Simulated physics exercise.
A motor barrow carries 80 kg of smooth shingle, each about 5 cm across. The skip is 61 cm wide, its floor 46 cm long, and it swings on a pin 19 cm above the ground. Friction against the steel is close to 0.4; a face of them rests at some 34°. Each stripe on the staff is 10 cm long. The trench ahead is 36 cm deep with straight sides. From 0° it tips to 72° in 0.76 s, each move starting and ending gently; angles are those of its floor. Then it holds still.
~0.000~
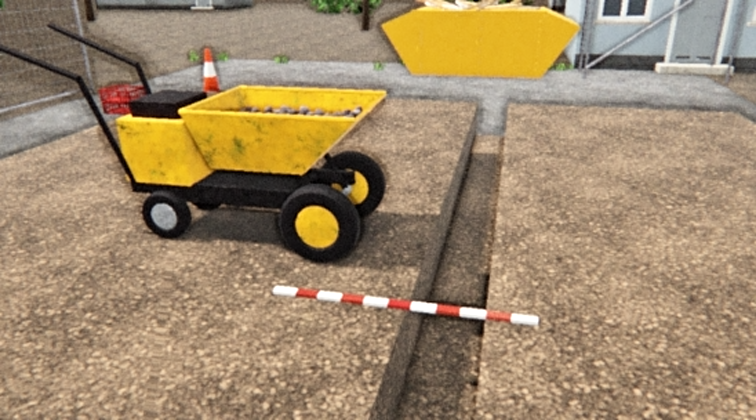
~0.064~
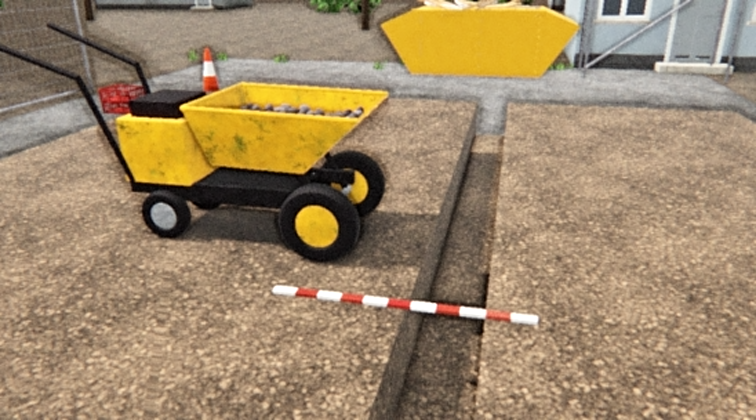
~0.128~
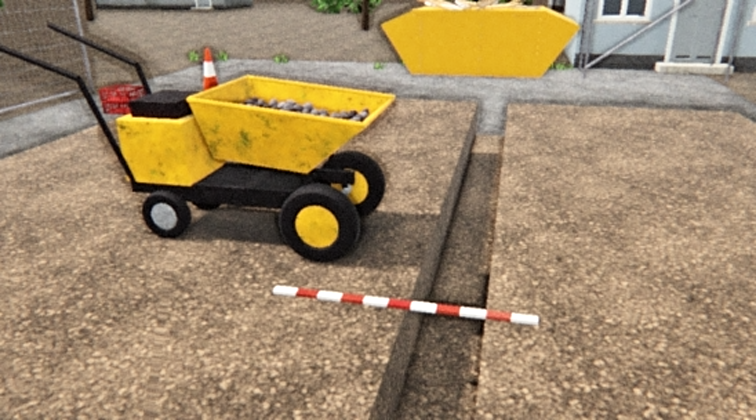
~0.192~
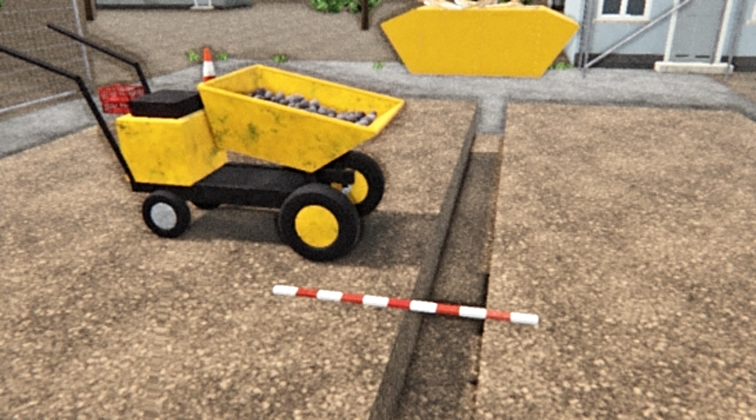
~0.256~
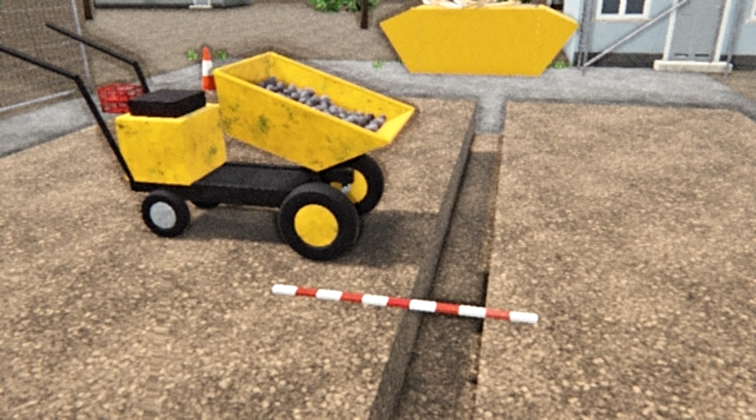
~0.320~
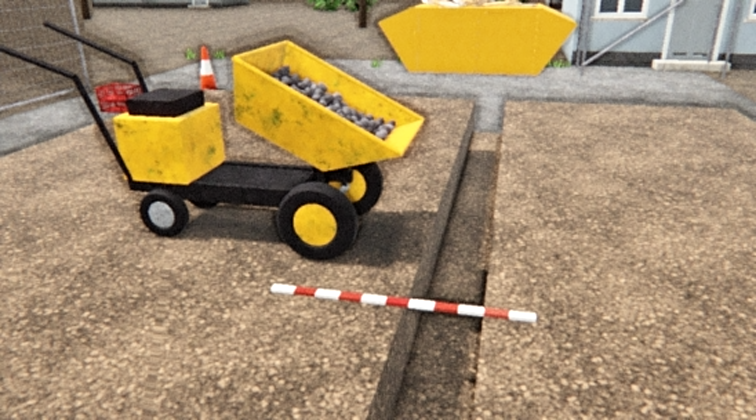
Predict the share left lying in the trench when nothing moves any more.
Close to 58 in a hundred.
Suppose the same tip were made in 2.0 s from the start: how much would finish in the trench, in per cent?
It would be near 75 per cent.
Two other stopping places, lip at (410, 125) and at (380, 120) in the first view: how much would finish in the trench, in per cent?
About 5 and 25 per cent.
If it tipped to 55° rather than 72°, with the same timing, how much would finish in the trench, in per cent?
In that case some 70 per cent.
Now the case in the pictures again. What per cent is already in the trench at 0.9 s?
About 35 per cent by then.
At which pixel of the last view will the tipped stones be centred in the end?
Near (482, 293).
After 0.6 s the floor is at 61°; 100 % in the skip; the foremost stones are at (420, 186).
After 0.9 s the floor is at 72°; 58 % in the skip, 33 % in the trench, 8 % past the trench; the foremost stones are at (511, 250).
After 1.2 s the floor is at 72°; 4 % in the skip, 54 % in the trench, 43 % past the trench; the foremost stones are at (656, 256).
After 3.2 s the floor is at 72°; 0 % in the skip, 58 % in the trench, 42 % past the trench; the foremost stones are past the picture's edge.
